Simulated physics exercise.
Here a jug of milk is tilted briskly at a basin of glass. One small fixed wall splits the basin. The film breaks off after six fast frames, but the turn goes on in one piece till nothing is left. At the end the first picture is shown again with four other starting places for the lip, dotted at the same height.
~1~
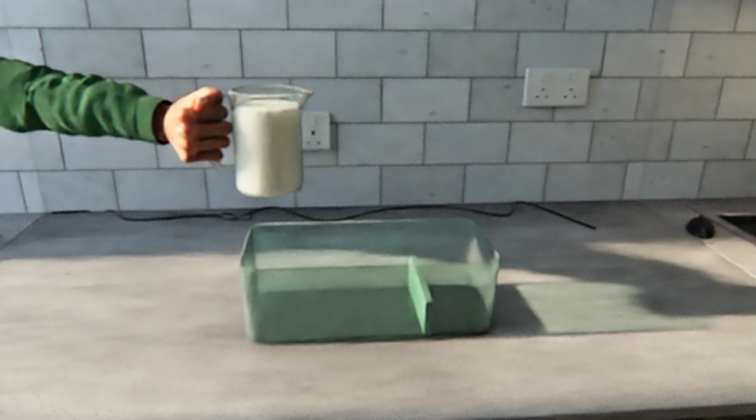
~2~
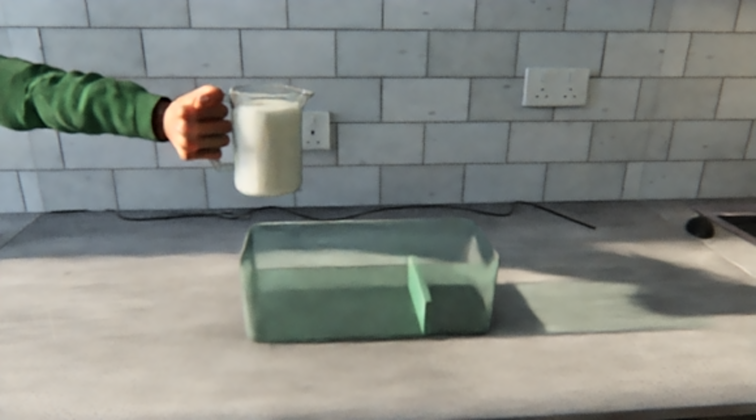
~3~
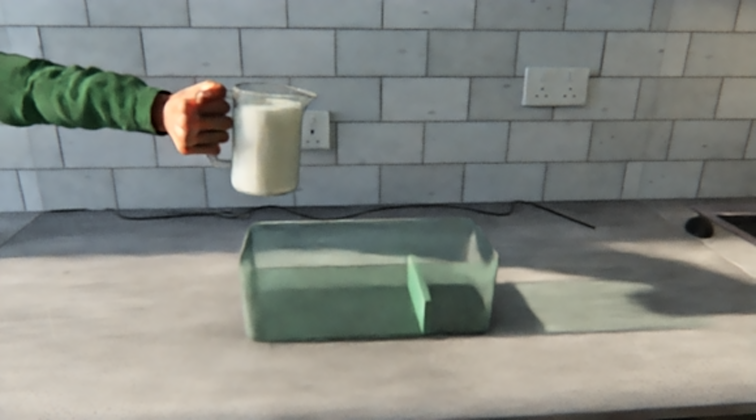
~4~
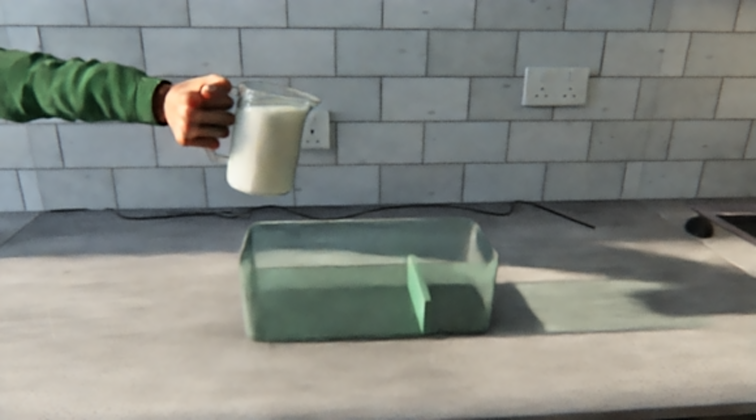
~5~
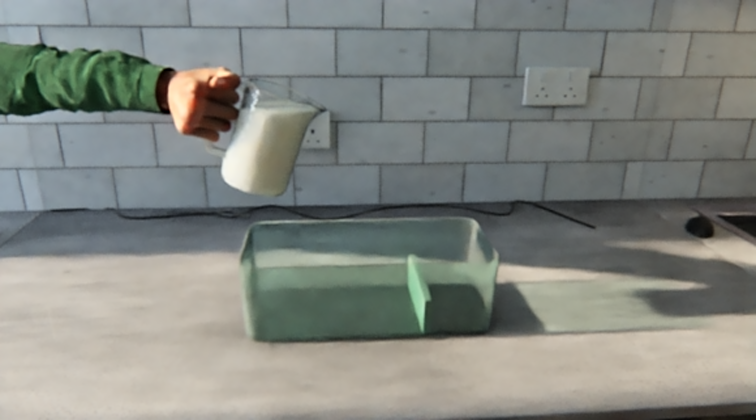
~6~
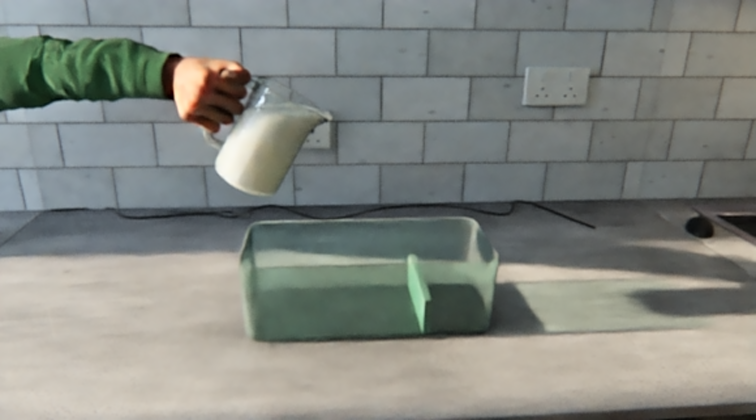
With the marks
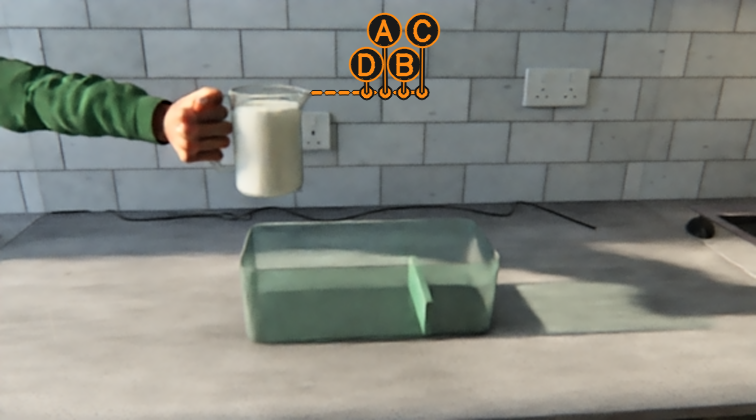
In this clip, a hand in a green sleeve holds a glass jug of milk upright above a clear, green-tinted basin with a small green divider, then steadily tilts the jug to the right, with no milk leaving it.
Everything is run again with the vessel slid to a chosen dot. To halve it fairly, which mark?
D beats the others.
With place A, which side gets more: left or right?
The right side.
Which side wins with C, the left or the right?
The right one.
On the marked copy, A at (385, 92); B at (403, 92); C at (421, 92); D at (366, 92).
If A is chosen, about 15 % ends left of the wall and 83 % right of it.
If B is chosen, about 25 % ends left of the wall and 71 % right of it; 4 % is lost outside.
If C is chosen, about 19 % ends left of the wall and 80 % right of it.
If D is chosen, about 45 % ends left of the wall and 54 % right of it.
